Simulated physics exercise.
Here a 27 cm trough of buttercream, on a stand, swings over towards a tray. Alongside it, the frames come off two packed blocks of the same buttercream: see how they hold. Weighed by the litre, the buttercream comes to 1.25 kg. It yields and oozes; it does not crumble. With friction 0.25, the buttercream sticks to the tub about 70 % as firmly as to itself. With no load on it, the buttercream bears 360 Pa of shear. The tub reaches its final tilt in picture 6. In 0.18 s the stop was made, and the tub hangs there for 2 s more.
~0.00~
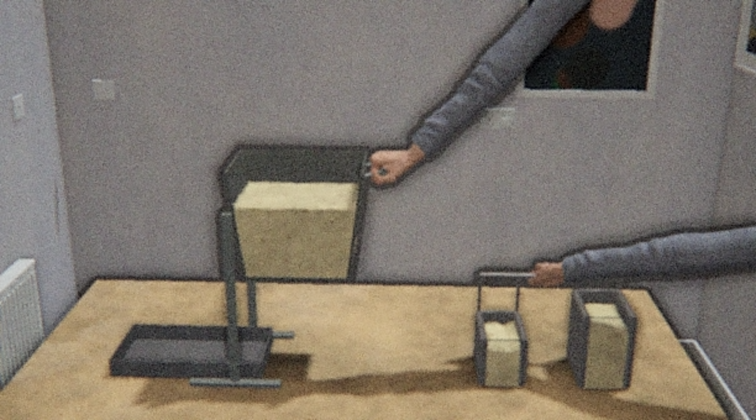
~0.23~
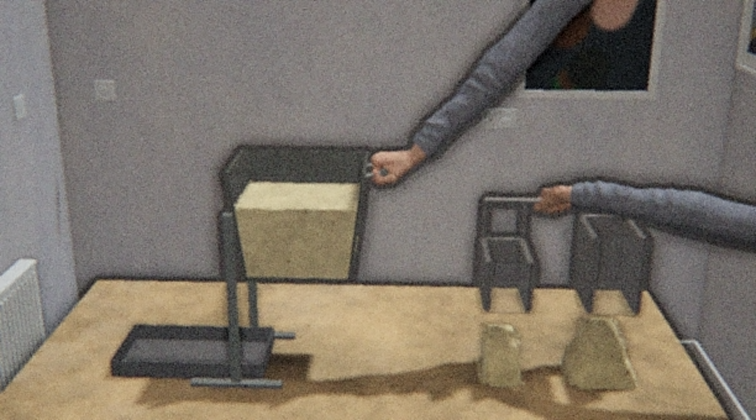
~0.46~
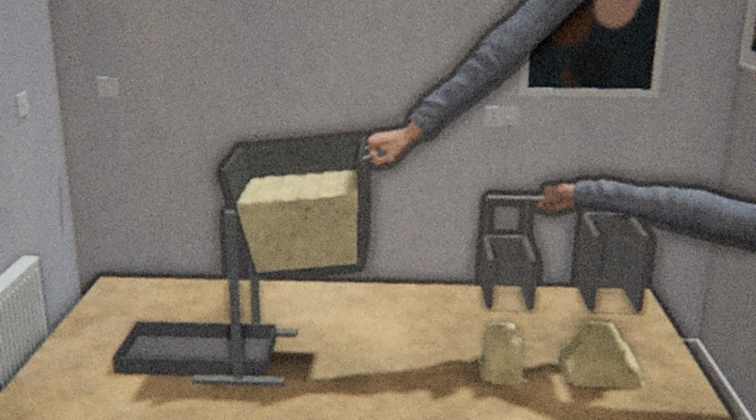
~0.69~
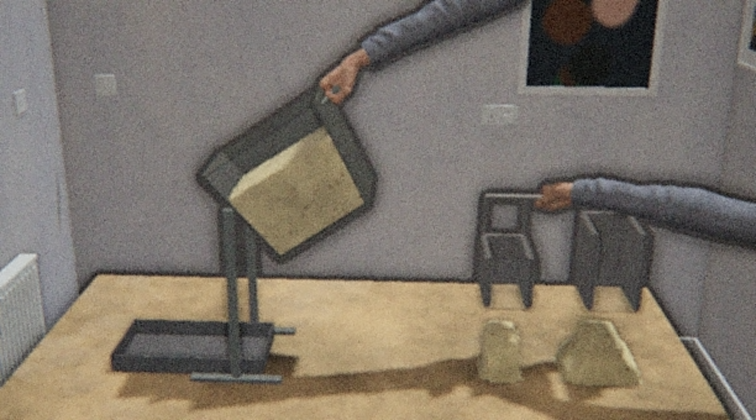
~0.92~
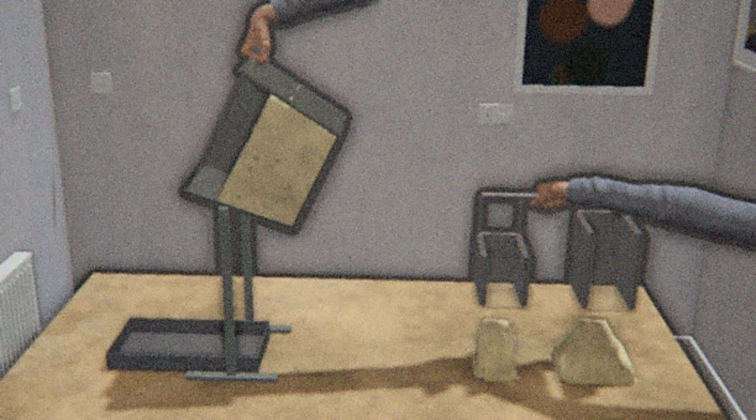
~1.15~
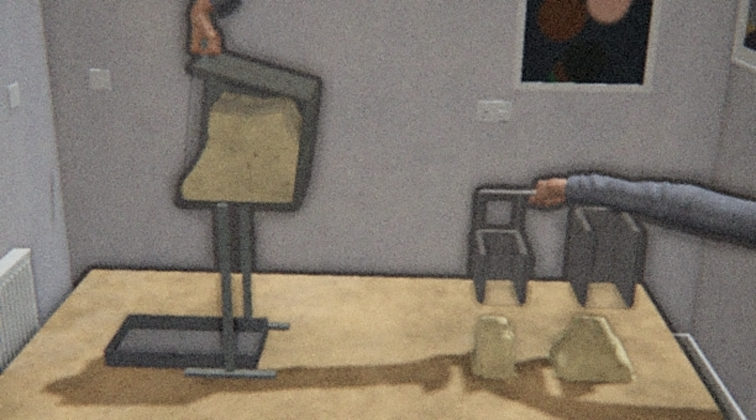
Hand tilting a dark trough of pale yellow paste steeply leftward above a tray, after another hand lifts moulds off two slumping blocks.
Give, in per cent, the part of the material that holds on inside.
The part that holds on is close to 49 per cent.
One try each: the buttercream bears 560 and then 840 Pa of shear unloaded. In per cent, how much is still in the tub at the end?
The answers, in order, are 65 % and 100 %.
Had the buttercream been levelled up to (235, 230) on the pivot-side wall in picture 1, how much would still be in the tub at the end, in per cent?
About 75 %.
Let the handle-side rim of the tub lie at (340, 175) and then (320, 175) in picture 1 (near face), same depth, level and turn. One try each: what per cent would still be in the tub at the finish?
Respectively 60 % and 90 %.
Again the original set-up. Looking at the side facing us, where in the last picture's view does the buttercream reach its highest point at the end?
The highest point sits at around (268, 160).
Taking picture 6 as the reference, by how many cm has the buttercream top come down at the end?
About 12 cm.
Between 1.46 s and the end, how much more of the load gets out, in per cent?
10 per cent.
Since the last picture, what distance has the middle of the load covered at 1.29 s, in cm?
Shift: Some 7 cm.
After 1.29 s, the tub is at 82 degrees and holds 83 %.
After 1.46 s, the tub is at 82 degrees and holds 59 %.
After 1.63 s, the tub is at 82 degrees and holds 51 %.
After 1.80 s, the tub is at 82 degrees and holds 49 %.
After 3.15 s, the tub is at 82 degrees and holds 49 %.
